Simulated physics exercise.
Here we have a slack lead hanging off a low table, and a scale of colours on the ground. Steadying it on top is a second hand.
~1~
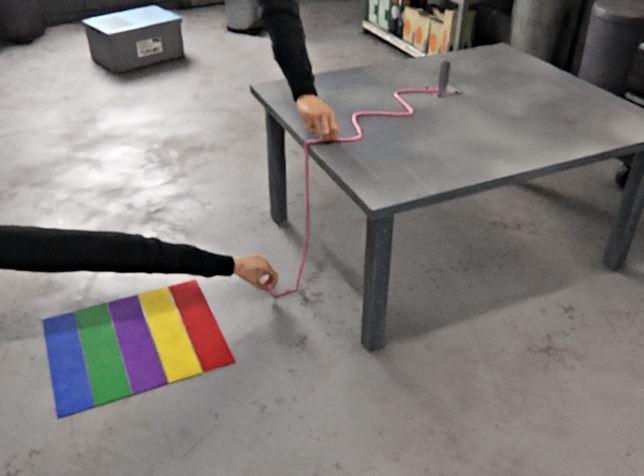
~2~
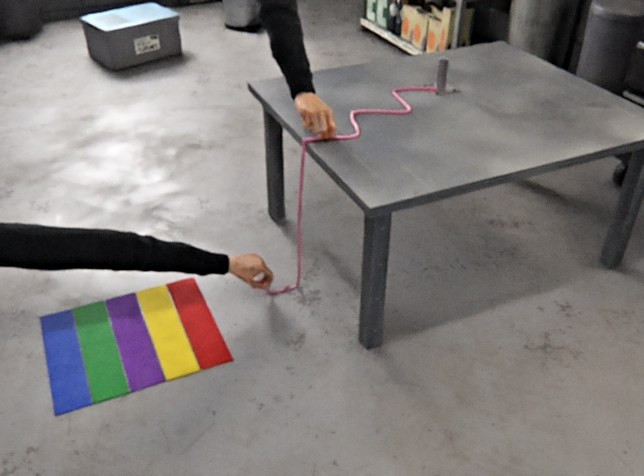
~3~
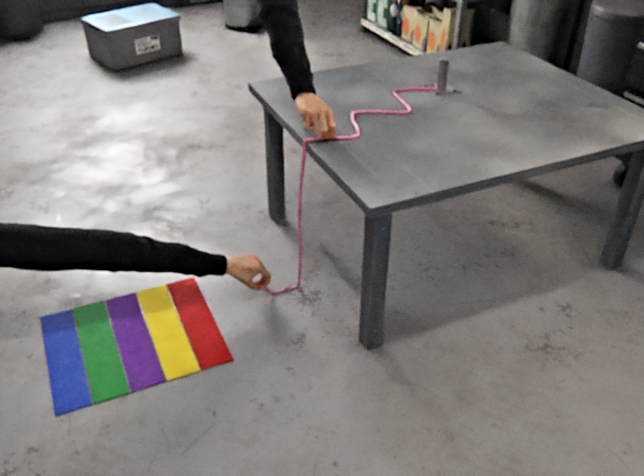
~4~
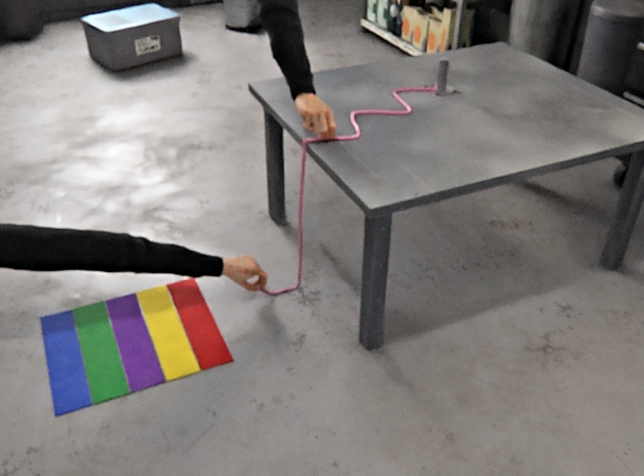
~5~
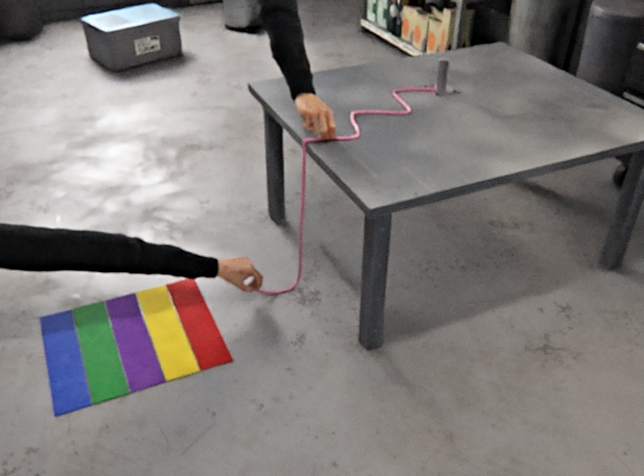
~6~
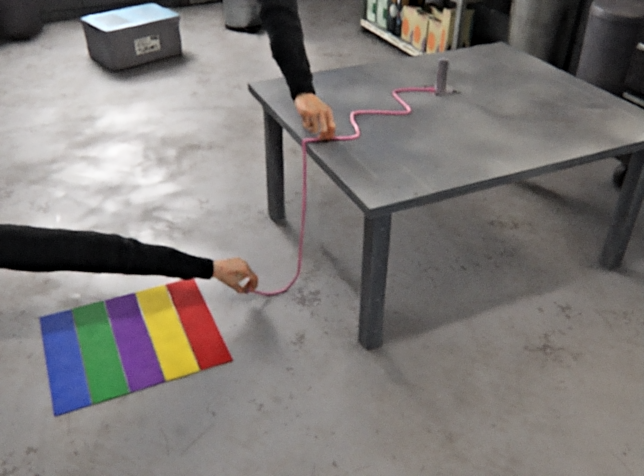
A hand at the lower left draws the loose end of a pink cord slowly leftward, just above the grey concrete floor of a storage-like room seen from above at an angle. A low grey table stands at the right, the cord winding across it from a small upright peg, with blue, green, purple, yellow and red stripes on the floor at lower left. The other hand stays at the table's edge, and the view shifts slightly at first, then stays still.
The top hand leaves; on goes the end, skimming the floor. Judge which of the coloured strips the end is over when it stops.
It is over the blue strip.
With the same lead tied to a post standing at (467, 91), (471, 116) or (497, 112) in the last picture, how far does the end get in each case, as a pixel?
About (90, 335), then (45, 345), then (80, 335).
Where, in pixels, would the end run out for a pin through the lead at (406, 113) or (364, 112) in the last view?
First try near (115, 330), second near (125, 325).
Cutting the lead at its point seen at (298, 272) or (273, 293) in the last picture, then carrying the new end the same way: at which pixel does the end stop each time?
(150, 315) and (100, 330).
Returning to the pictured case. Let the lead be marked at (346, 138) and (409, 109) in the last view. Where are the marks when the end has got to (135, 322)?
The two spots arrive at (291, 176) and (371, 112).
A little later, end near (135, 322); over purple.
Next, end near (89, 335); over green.
When it is tight, end near (61, 343); over blue. Over blue.
